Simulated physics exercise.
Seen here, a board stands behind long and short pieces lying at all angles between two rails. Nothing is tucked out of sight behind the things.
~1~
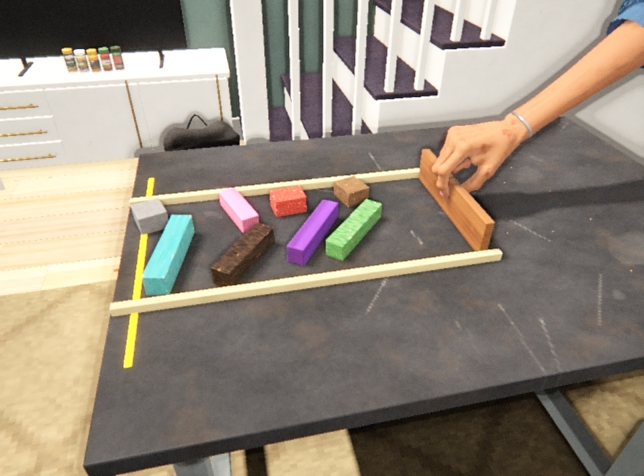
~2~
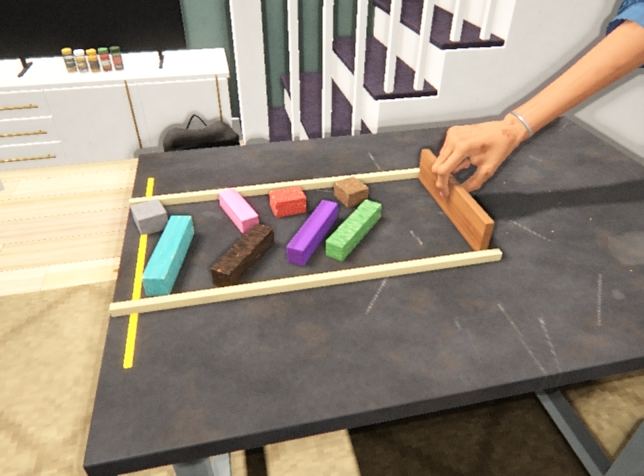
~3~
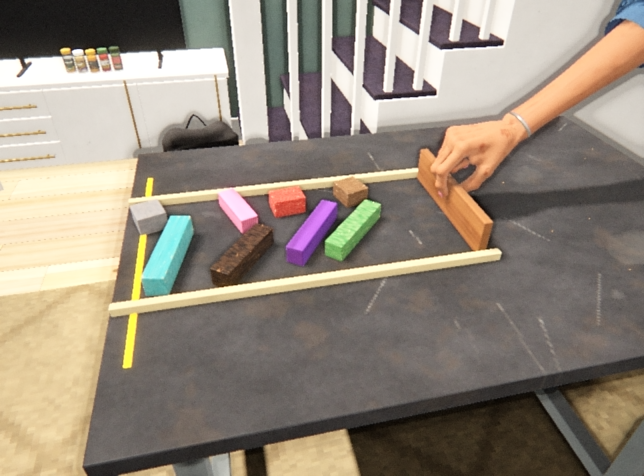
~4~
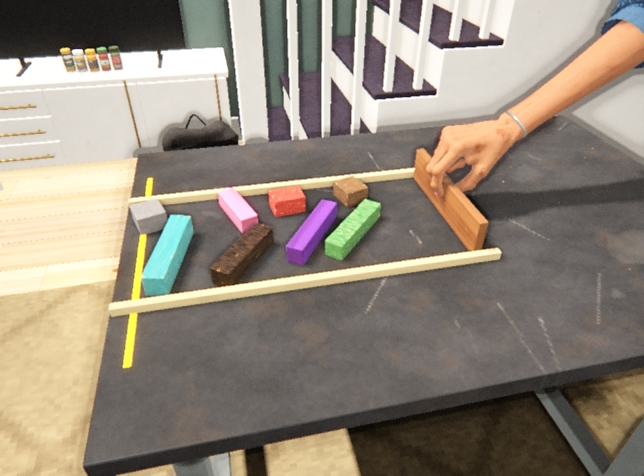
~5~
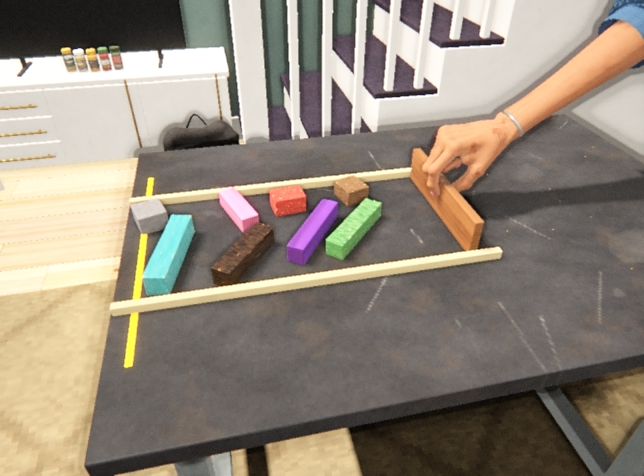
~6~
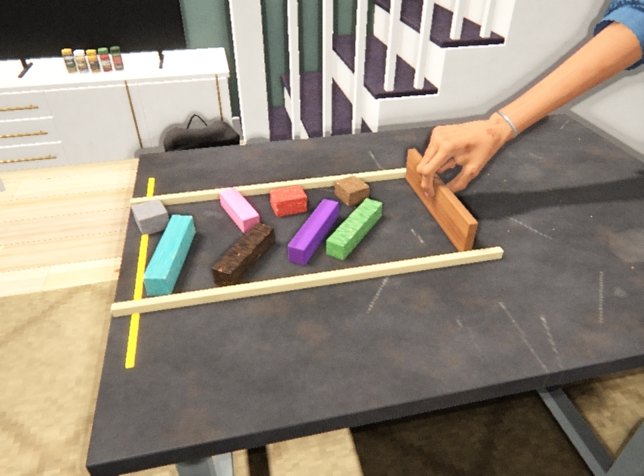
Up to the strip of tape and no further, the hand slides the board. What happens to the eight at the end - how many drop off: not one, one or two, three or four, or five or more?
The count that comes down will most likely be five and up.
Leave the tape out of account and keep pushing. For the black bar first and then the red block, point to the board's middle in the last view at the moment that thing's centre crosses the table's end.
First near (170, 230), second near (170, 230).
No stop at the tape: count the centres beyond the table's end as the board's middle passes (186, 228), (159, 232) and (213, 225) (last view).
Respectively, 3, 5 and 1.
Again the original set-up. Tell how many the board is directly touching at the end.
My count gives 2.
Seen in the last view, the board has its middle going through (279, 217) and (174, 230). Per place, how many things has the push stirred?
First 6, then 8.
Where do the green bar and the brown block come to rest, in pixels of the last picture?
In the last picture they sit at about (129, 263) and about (132, 215).
A little later, none off yet; grey block at rest near (151, 217); turquoise bar at rest near (172, 253); black bar at rest near (246, 254).
Next, none off yet; grey block moving near (145, 217); turquoise bar shifted a little near (152, 256); black bar shifted about its own width near (194, 262).
When it is over, the number that fall off is five or more; down, purple stick, red block, pink stick, black bar, turquoise bar and grey block.
